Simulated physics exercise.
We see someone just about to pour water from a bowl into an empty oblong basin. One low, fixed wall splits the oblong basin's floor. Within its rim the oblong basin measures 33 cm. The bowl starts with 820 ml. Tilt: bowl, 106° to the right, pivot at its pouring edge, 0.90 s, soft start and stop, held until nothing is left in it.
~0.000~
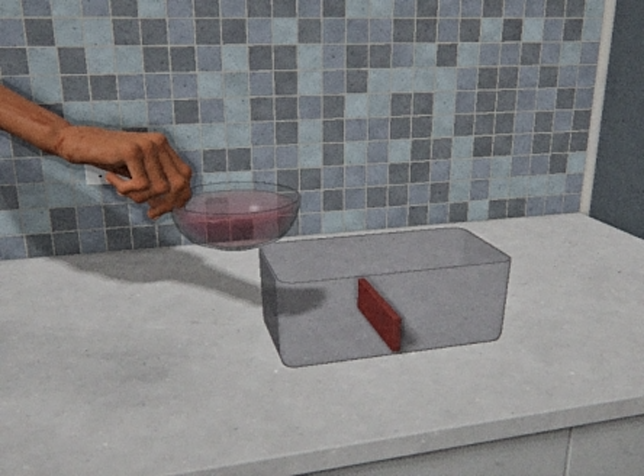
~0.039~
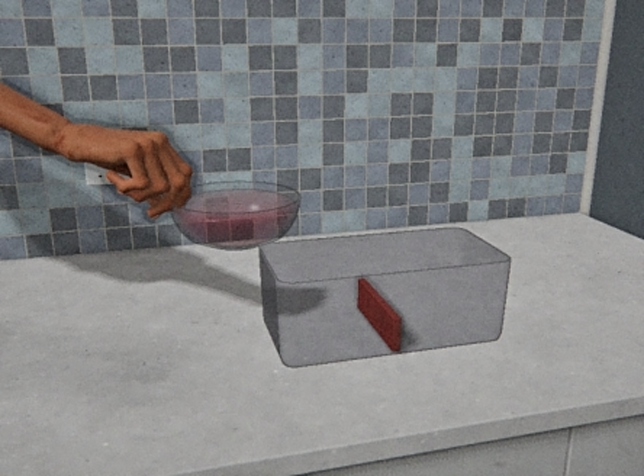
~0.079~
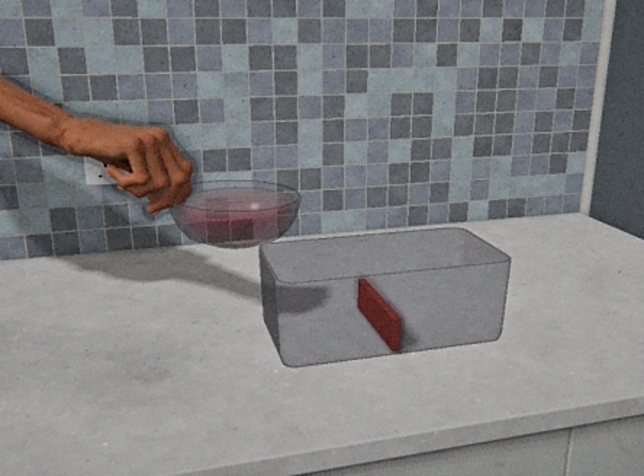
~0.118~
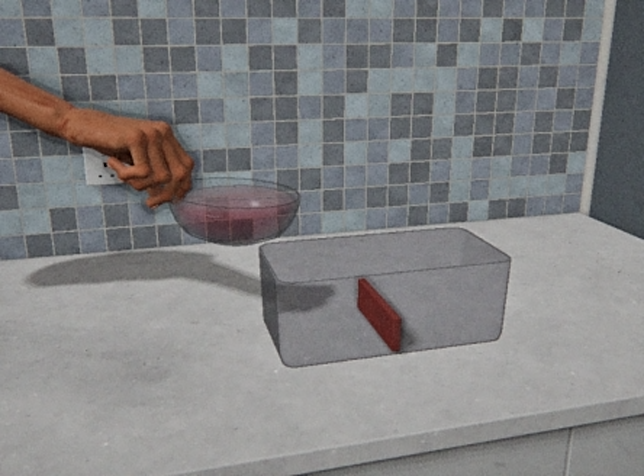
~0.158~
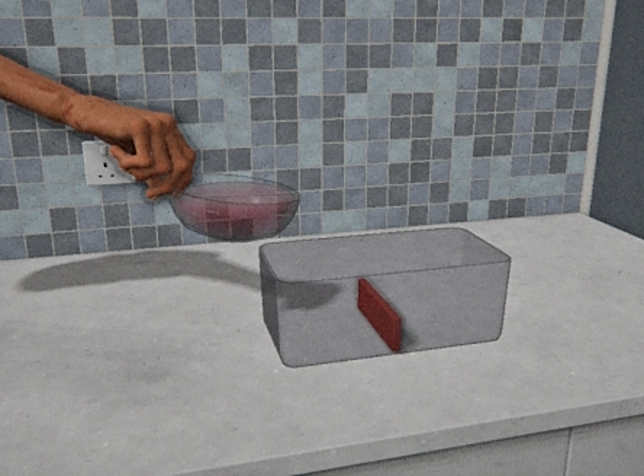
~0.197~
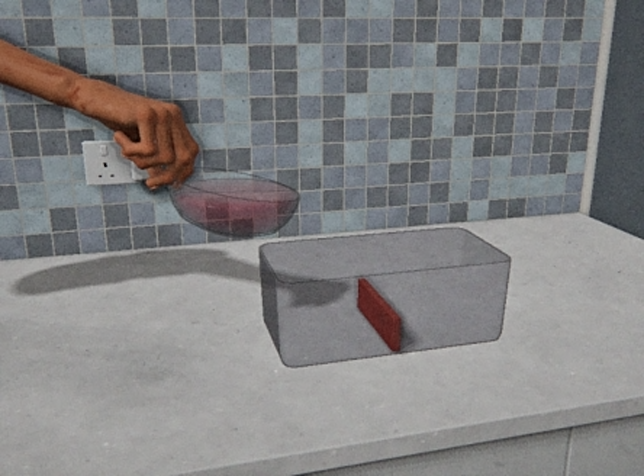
The clip shows a hand holding a clear bowl of reddish liquid above the left end of an empty oblong basin with a low red wall inside; the bowl stays level at first, then tilts slightly to the right.
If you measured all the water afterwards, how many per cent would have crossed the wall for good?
Around 48 per cent would have crossed.
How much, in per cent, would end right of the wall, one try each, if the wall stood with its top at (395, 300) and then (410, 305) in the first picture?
I'd say 20 percent on the first go, 15 percent on the next.
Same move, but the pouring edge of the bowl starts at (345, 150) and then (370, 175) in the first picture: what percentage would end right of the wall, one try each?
I'd expect close to 90 per cent and then close to 90 per cent.
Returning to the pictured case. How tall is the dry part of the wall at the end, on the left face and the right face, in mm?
Left side: Around 32 mm. Right side: Around 34 mm.
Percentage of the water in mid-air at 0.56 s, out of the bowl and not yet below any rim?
Around 50 in a hundred.
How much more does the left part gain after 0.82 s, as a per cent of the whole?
Change: Approx. 6 %.
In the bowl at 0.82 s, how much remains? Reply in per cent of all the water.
What remains is about 0 percent of it all.
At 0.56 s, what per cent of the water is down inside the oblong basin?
About 16 per cent.
By 0.56 s the tilt is 73° and 33 per cent is still to pour, 17 is left of the wall and 0 right of it.
By 0.82 s the tilt is 104° and 0 per cent is still to pour, 45 is left of the wall and 49 right of it.
By 1.10 s the tilt is 106° and 0 per cent is still to pour, 51 is left of the wall and 47 right of it.
By 1.40 s the tilt is 106° and 0 per cent is still to pour, 51 is left of the wall and 48 right of it.
At rest 51 per cent lies left of the wall, 48 right of it and 2 outside.
